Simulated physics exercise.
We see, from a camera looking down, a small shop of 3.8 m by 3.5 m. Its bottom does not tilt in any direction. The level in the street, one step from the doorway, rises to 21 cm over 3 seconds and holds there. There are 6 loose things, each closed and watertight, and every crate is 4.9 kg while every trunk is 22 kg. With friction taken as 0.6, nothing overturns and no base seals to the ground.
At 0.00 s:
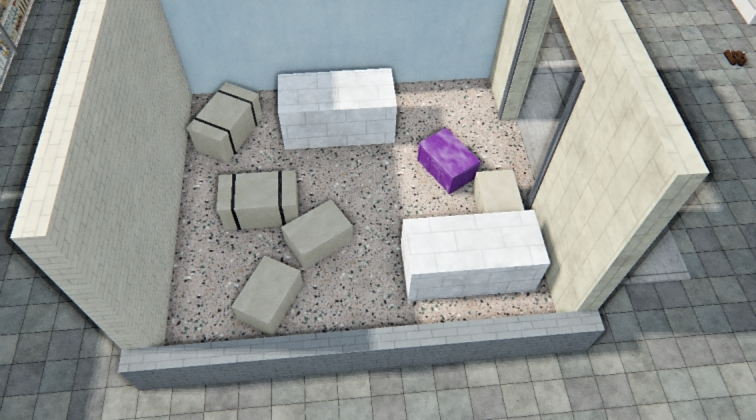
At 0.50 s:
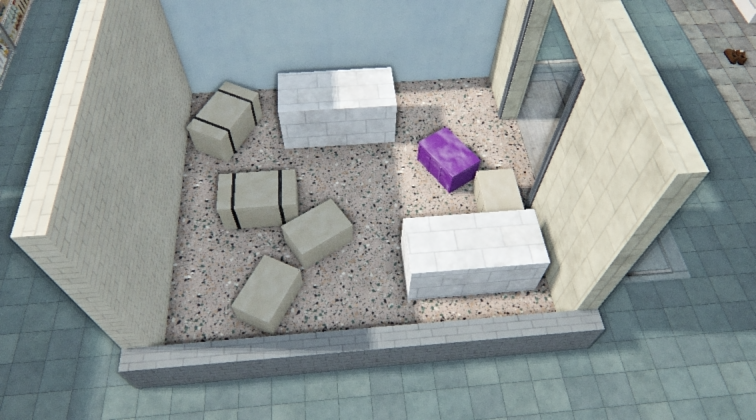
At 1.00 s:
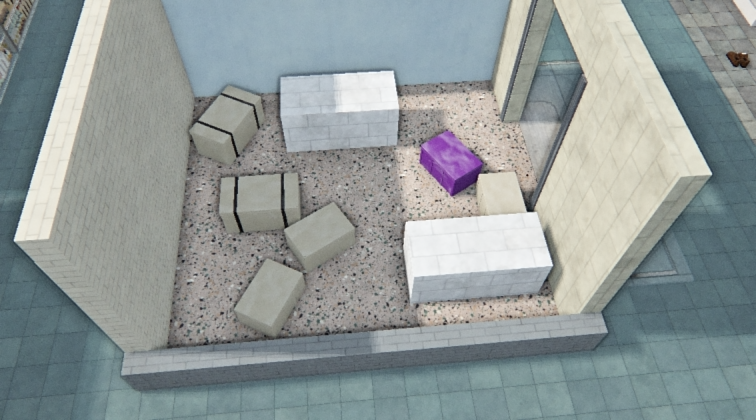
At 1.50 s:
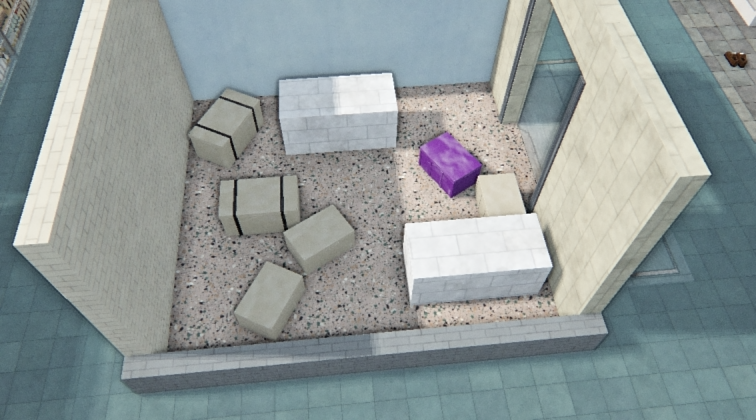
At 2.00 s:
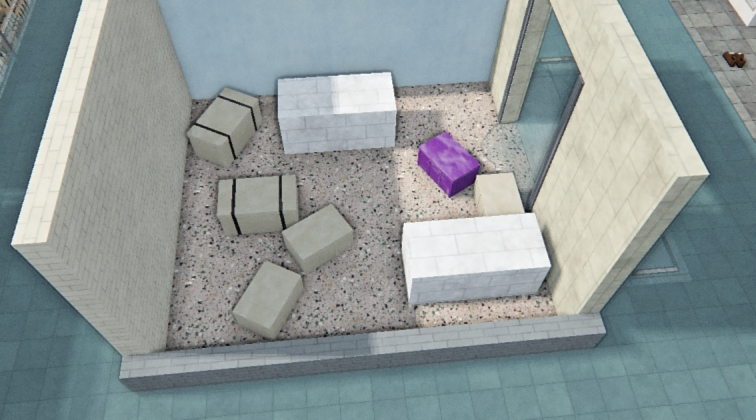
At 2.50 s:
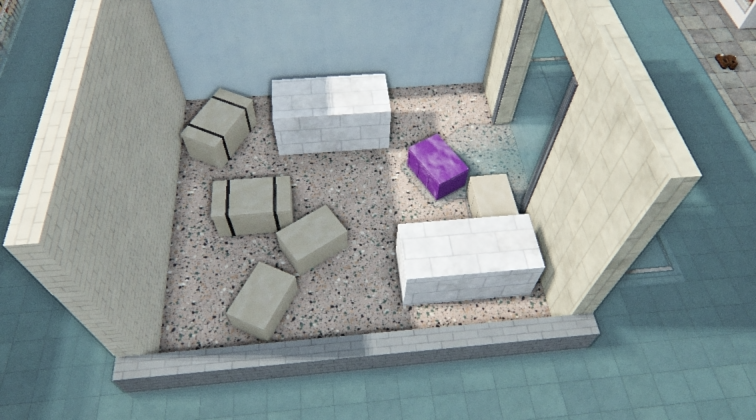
A small roofless shop holds blocks and a purple crate as water starts seeping in.
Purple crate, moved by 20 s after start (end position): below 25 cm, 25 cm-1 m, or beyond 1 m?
It is pushed well off.
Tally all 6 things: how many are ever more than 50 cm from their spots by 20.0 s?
The tally stands at 6.
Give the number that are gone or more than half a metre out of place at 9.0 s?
Tally at that time: 5.
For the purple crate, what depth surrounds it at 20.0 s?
Depth approx. 19 cm.
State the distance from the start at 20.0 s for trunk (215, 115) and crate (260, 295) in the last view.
Net displacement, in order: 5 cm; 100 cm.
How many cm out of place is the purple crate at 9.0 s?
Around 250 cm from the start by that time.
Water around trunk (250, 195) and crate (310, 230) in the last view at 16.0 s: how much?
First about 18 cm, second about 18 cm.
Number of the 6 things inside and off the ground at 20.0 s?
By my count, 6.
After 4.0 s the purple crate is near (329, 184), 1.3 m from its start, afloat; 2 afloat.
After 9.0 s the purple crate is near (221, 152), 2.4 m from its start, afloat; 6 afloat.
After 16.0 s the purple crate is near (256, 85), 2.3 m from its start, afloat; 6 afloat.
After 20.0 s the purple crate is near (257, 85), 2.3 m from its start, afloat; 6 afloat.
